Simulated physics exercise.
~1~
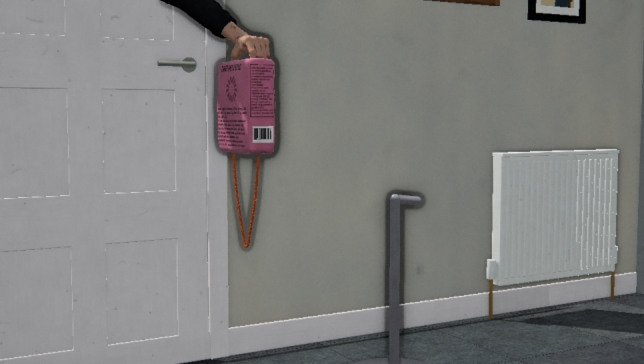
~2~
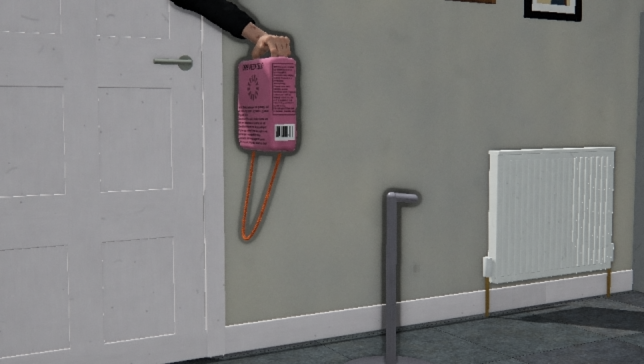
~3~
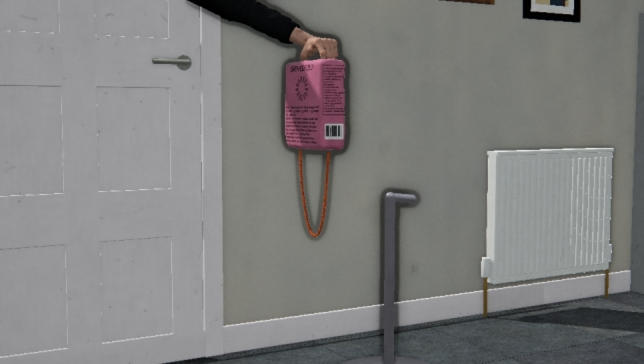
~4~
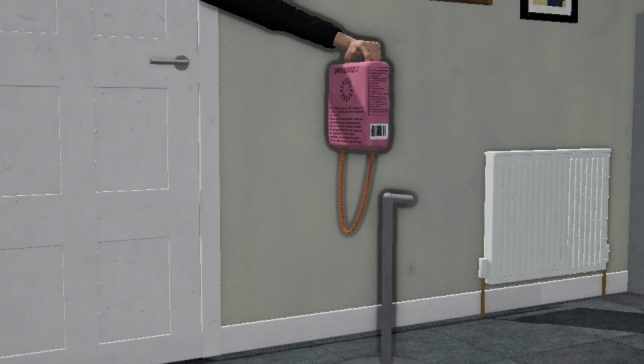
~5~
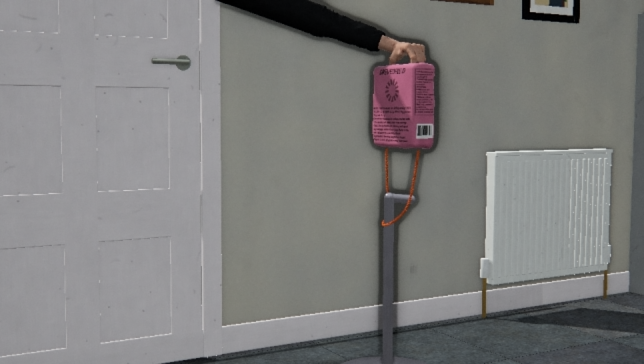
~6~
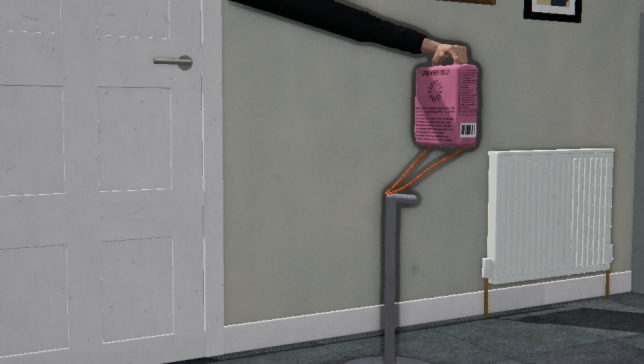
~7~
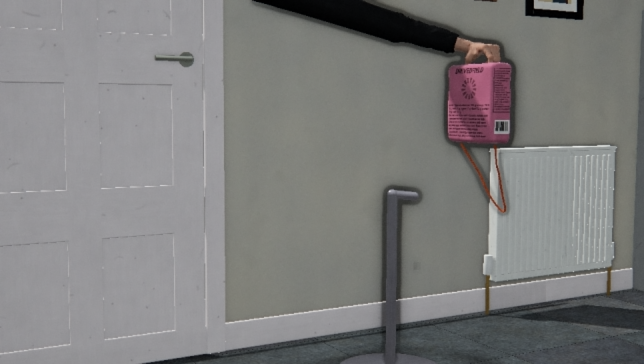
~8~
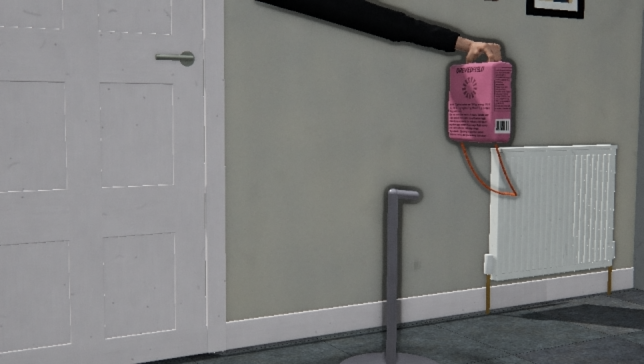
A pink bag with dark printing and a barcode hangs upright from a hand, an orange-brown loop of lace dangling beneath it. The slightly swaying view faces a grey-green wall, with a white door at left, a white radiator at right and a grey post with a short bent top between them. The dark-sleeved arm carries the bag rightward at a steady height towards the post. As the bag passes above it, the loop meets the post's top and slants back towards it. The loop then comes away, and the bag stops before the radiator, clear of the post, its lace still swinging.
